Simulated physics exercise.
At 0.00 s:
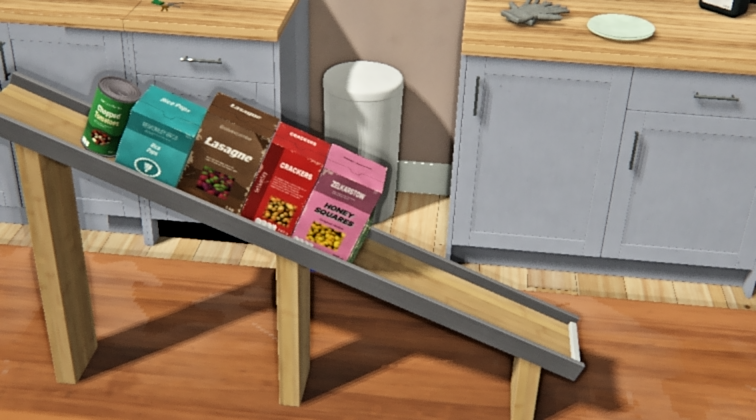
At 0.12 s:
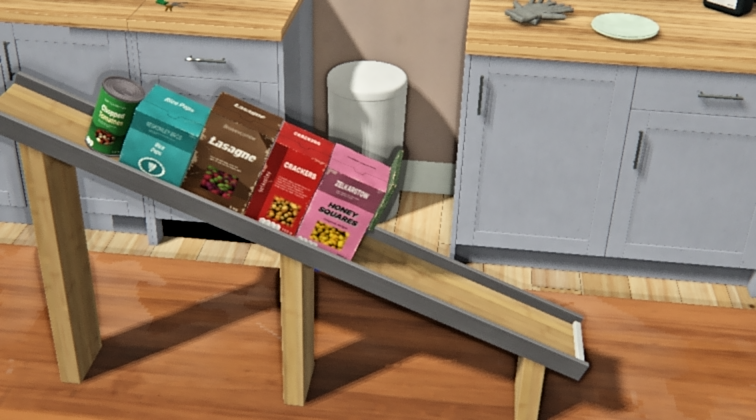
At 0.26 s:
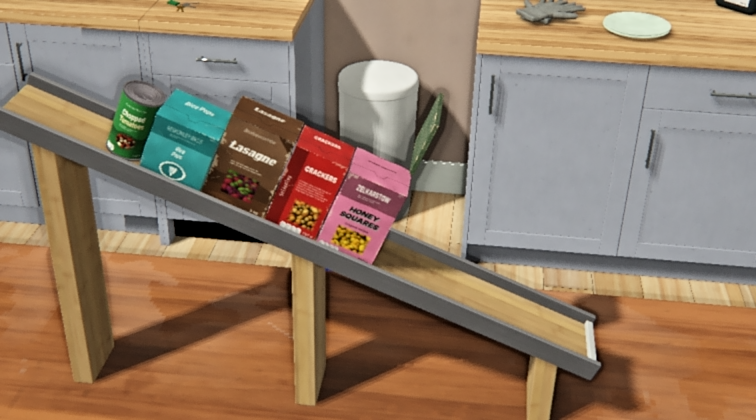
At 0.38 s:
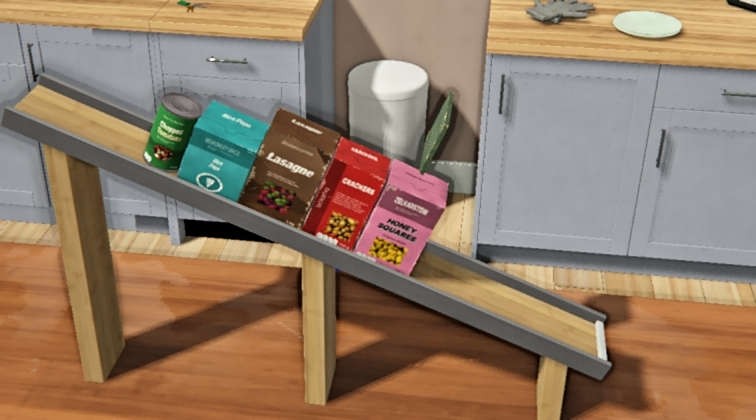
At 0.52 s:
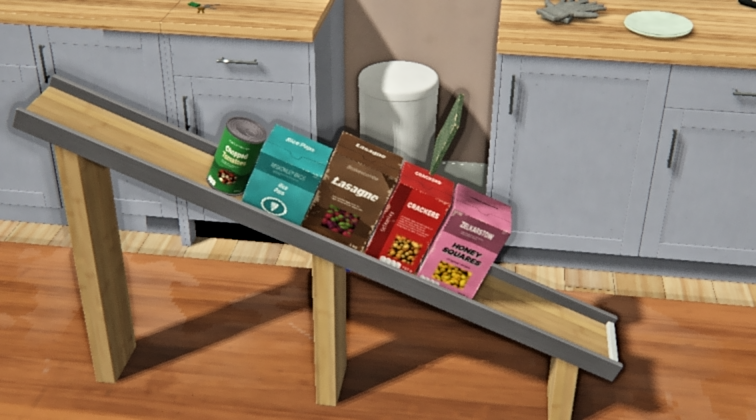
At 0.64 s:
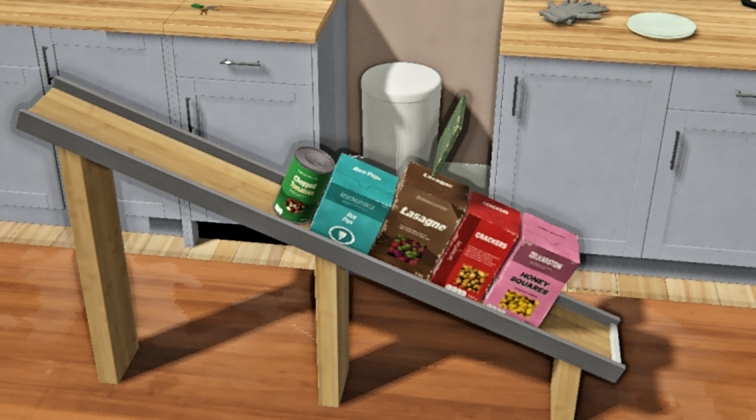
A sloping wooden lane with a green tin and turquoise, brown, red and pink cartons sliding down together toward the right.
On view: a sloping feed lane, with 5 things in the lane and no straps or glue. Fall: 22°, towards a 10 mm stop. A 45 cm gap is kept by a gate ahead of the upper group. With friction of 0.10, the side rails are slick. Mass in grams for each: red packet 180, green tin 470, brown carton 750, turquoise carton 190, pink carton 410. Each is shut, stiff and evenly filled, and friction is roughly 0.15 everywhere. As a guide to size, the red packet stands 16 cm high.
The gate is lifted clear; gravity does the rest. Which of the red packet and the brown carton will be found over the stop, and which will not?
Here is how it goes: The red packet will not be over the stop; the brown carton will not be over the stop.
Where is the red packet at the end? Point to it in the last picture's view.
It finishes at roughly (616, 304).
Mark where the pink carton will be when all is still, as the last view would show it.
Near (748, 407).
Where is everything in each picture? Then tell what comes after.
In the first picture, gate shut; red packet (285, 180); brown carton (228, 155).
In the second picture, pink carton (343, 204); green tin (115, 117).
In the third picture, leader 43 cm from the stop; turquoise carton (186, 142); pink carton (364, 208).
In the fourth picture, leader 38 cm from the stop; pink carton (401, 219); green tin (173, 133).
In the fifth picture, leader 28 cm from the stop; pink carton (464, 243); green tin (237, 157).
In the sixth picture, leader 15 cm from the stop; red packet (475, 248); brown carton (418, 222).
After 0.74 s, leader 2 cm from the stop; red packet near (540, 276); brown carton near (484, 250).
After 1.24 s, pink carton now over the stop; red packet near (583, 293); brown carton near (529, 266).
At rest (2.0 s), over the stop, pink carton; the other 4 in the lane. In the last view, red packet near (616, 304), brown carton near (556, 278).
